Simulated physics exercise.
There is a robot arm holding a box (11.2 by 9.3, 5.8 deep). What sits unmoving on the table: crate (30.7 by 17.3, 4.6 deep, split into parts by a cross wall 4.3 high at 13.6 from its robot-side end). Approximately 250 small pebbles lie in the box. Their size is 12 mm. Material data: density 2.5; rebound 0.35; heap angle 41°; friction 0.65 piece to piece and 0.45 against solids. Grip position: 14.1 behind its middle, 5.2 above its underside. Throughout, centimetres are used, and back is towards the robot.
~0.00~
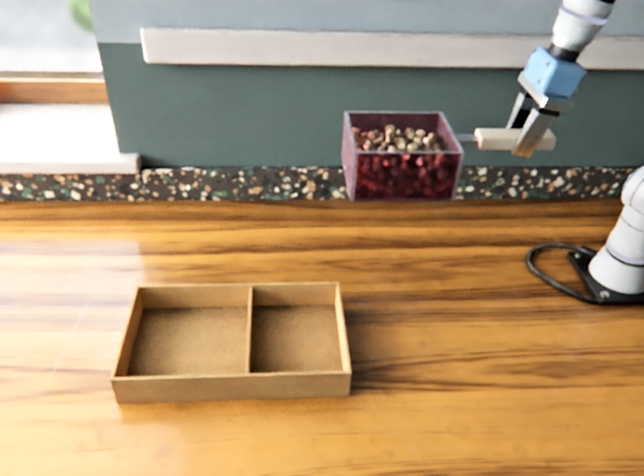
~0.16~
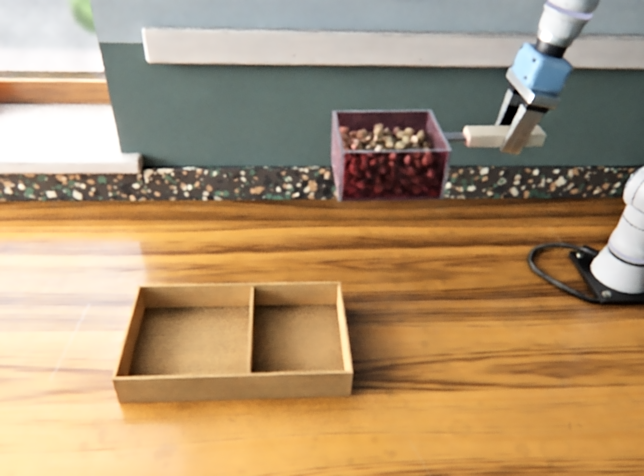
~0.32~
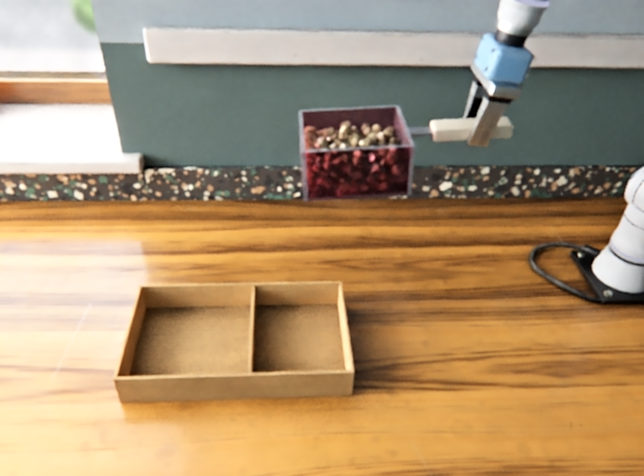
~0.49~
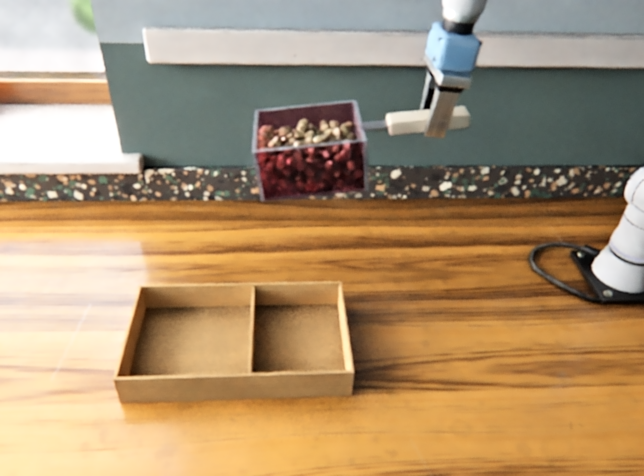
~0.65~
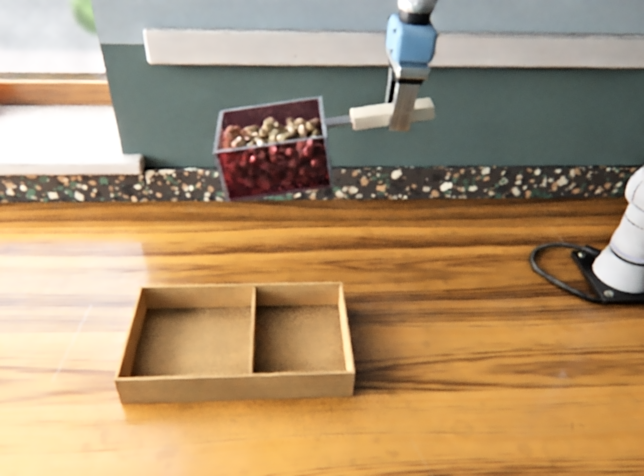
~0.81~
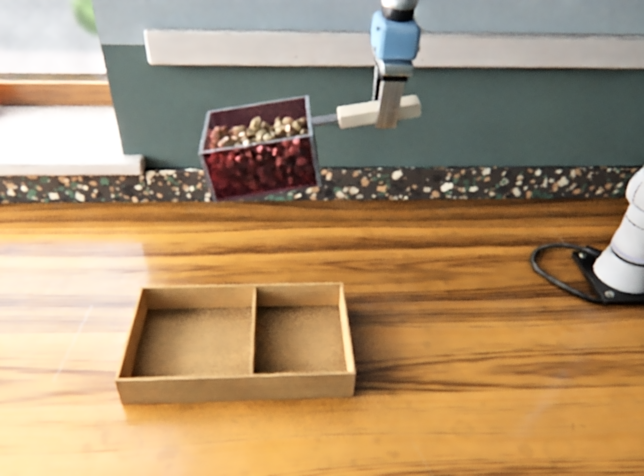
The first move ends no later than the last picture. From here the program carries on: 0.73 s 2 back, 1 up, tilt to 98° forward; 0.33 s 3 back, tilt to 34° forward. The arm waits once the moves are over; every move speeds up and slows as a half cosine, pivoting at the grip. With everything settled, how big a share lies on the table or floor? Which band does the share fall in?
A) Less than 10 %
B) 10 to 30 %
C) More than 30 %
10 to 30 % (B).
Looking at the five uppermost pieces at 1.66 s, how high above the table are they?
Some 30 cm.
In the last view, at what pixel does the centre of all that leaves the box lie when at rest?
Near (361, 344).
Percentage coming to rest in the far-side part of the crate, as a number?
The share comes to around 0 per cent.
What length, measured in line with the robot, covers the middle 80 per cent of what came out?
It covers roughly 18 centimetres.
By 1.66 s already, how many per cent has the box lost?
Roughly 20 per cent by then.
After 1.23 s, tilted 65° forward, highest piece 30 above the table; 248 in the box.
After 1.66 s, tilted 80° forward, highest piece 30 above the table; 194 in the box, 31 on the table or floor, 5 in the robot-side part, 18 in flight or on a rim.
After 2.07 s, tilted 34° forward, highest piece 31 above the table; 188 in the box, 45 on the table or floor, 10 in the robot-side part, 5 in the far-side part.
After 3.12 s, tilted 34° forward, highest piece 31 above the table; 188 in the box, 45 on the table or floor, 10 in the robot-side part, 5 in the far-side part.
In the end, 188 in the box, 45 on the table or floor, 10 in the robot-side part, 5 in the far-side part. That is 18 % on the table or floor.
